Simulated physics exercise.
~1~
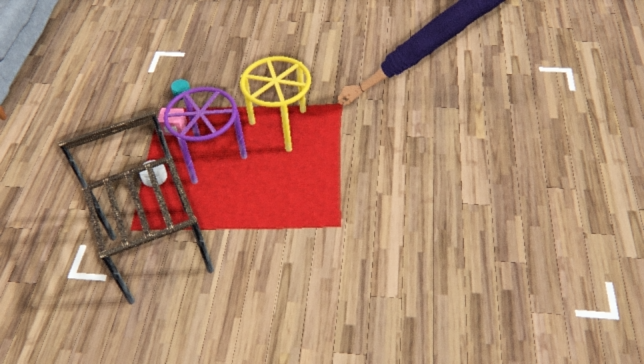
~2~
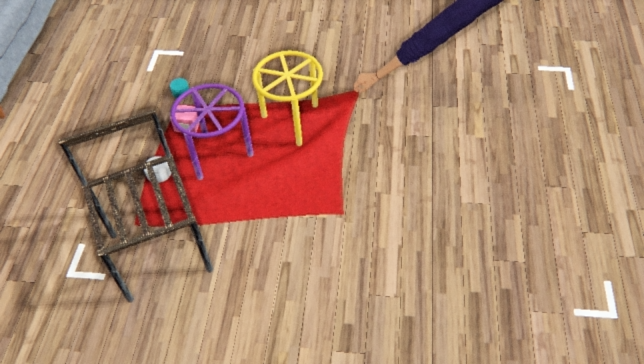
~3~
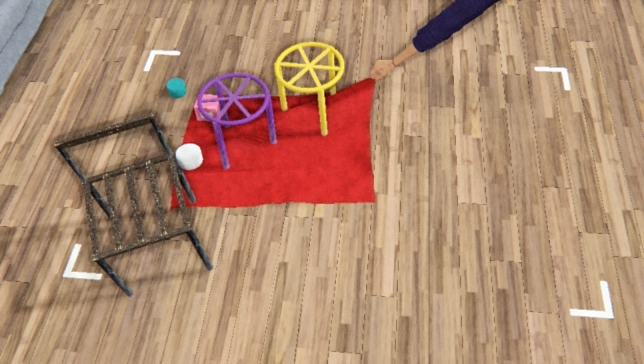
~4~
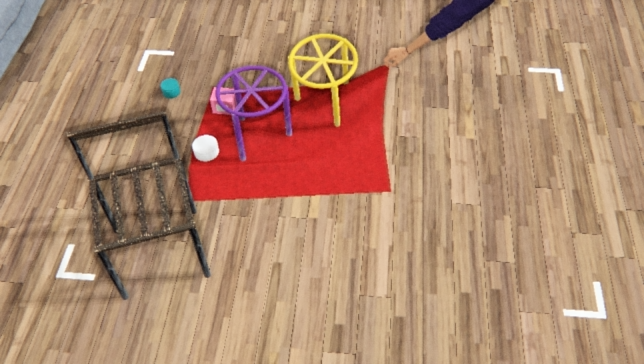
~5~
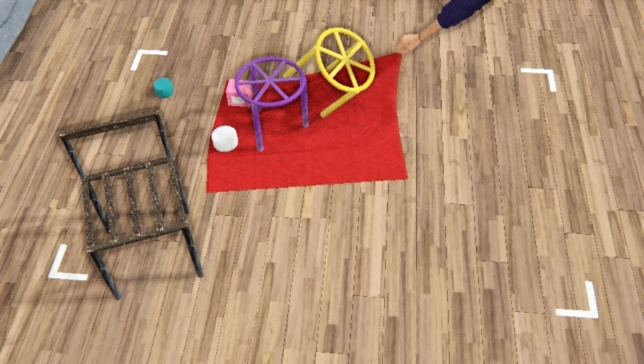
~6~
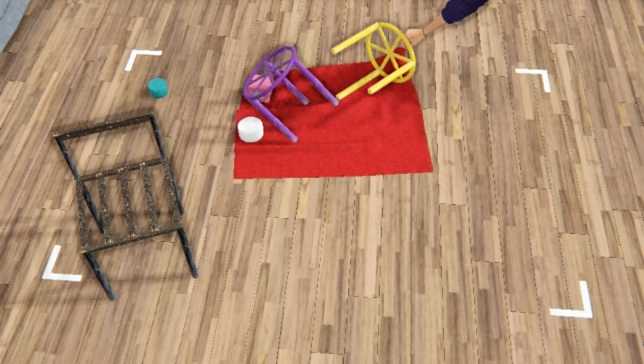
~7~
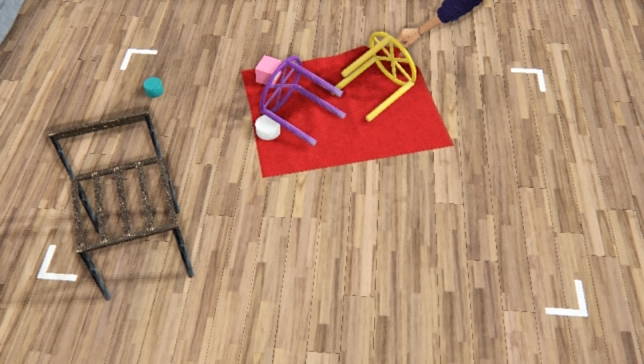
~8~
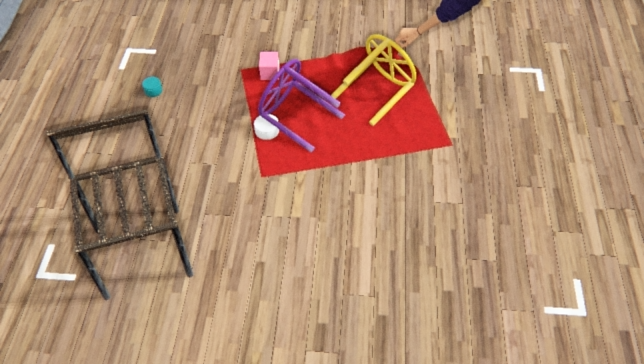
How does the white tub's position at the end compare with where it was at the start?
At the start the white tub sits by the black chair, seen through its frame. By the end it is farther right and a little higher in view, clear of the chair and at the left side of the red sheet beside the fallen purple stool.
